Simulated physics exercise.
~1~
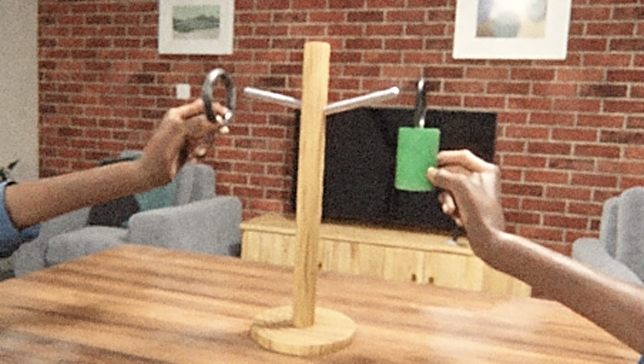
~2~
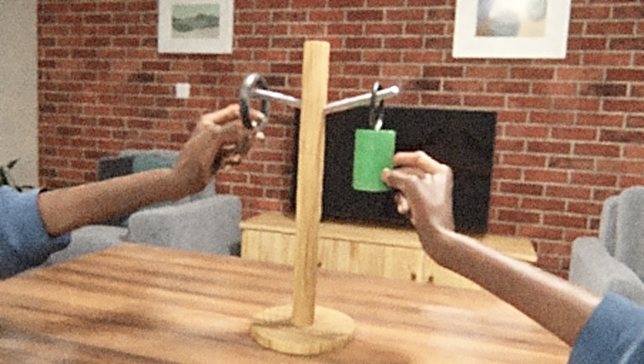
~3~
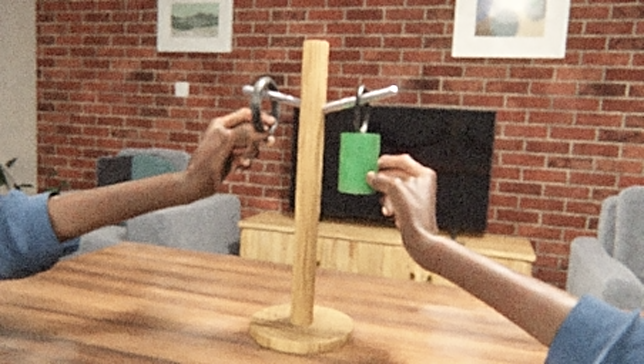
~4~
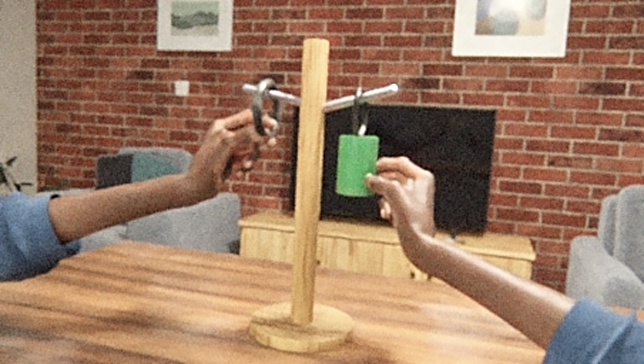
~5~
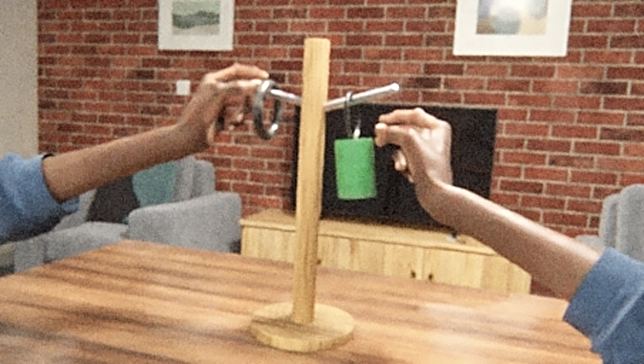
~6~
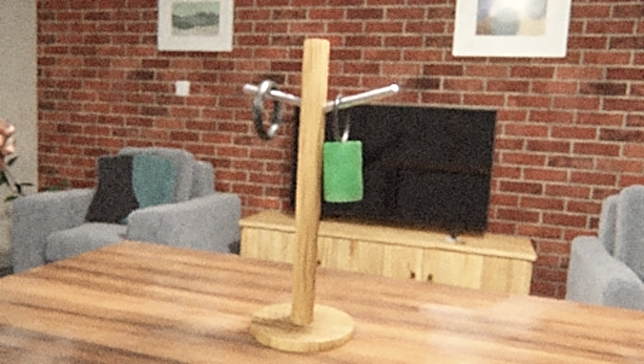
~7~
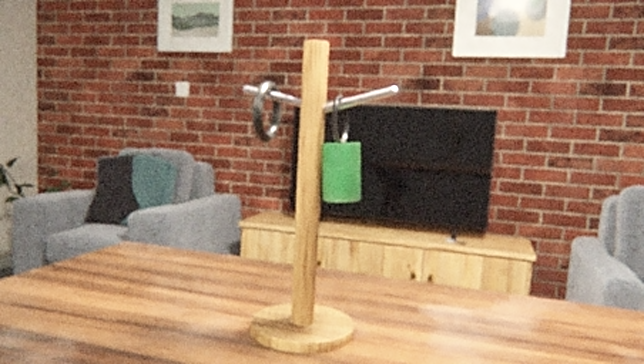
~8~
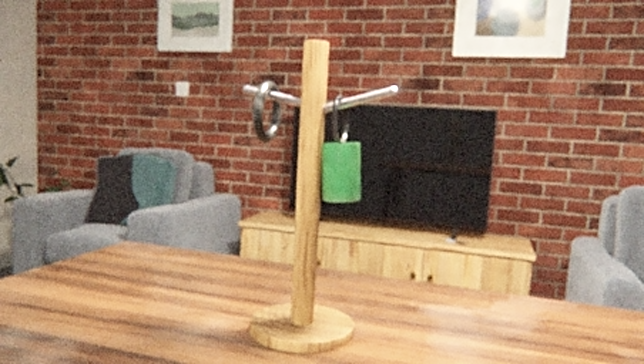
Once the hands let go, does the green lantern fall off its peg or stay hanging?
The green lantern stays hanging on its peg, and the black ring stays on the other peg as well.
